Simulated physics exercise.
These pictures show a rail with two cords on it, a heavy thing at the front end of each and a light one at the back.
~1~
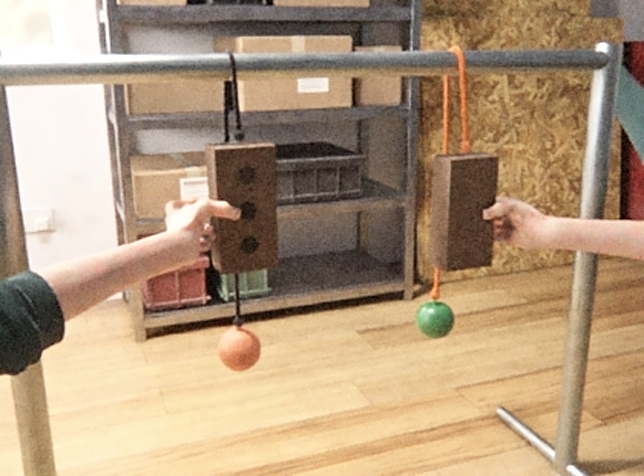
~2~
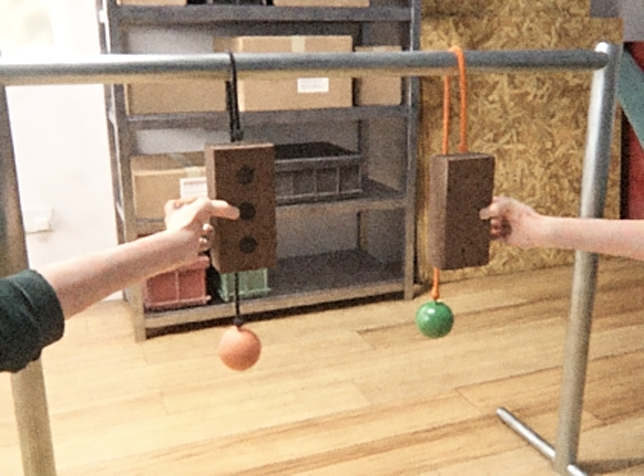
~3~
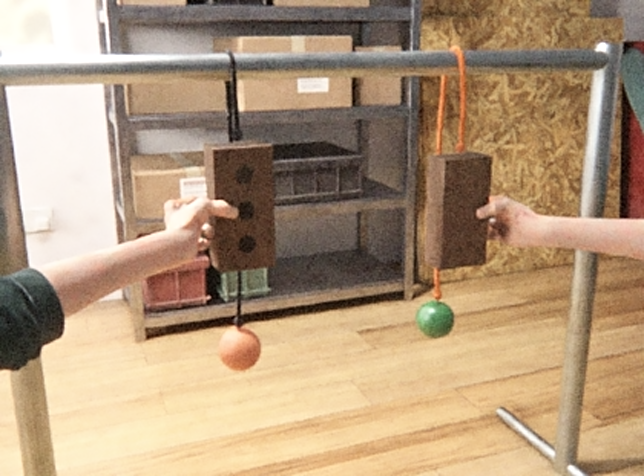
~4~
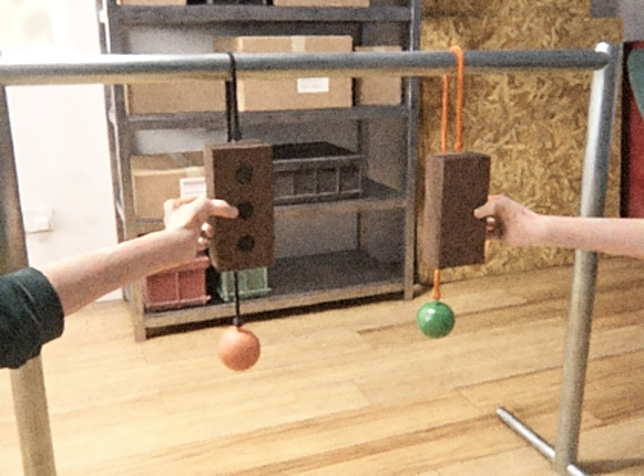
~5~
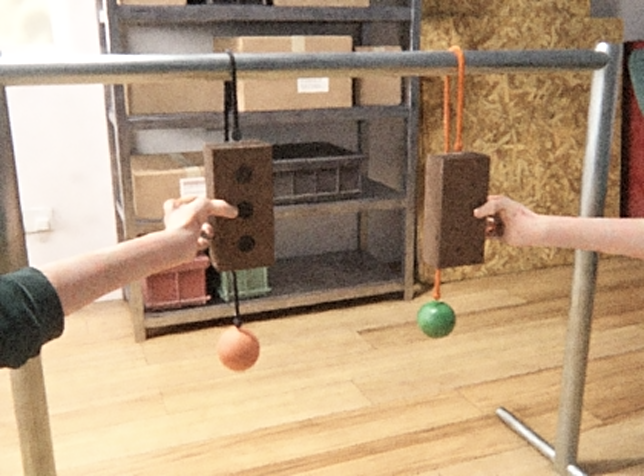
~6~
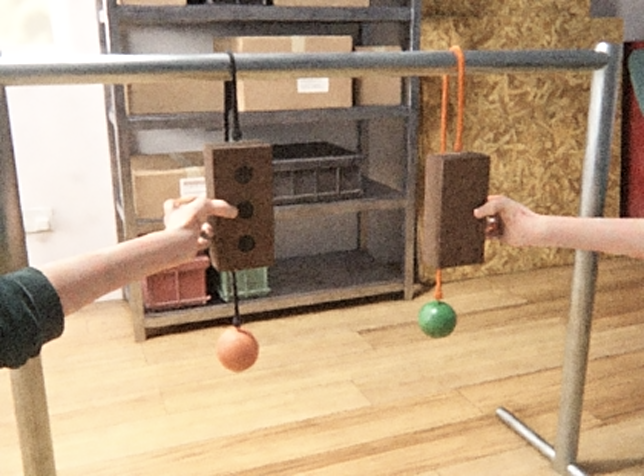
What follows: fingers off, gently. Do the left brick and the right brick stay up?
The left brick drops; the right brick pulls its rope through.
Then, 0.42 s after the last picture, left brick dropping near (243, 313); right brick dropping near (448, 373).
Then, 0.76 s after the last picture, left brick on the floor; right brick on the floor near (443, 468).
At rest, left brick on the floor; right brick on the floor near (443, 468). The left brick pulls its rope through and the right brick runs down to the floor.
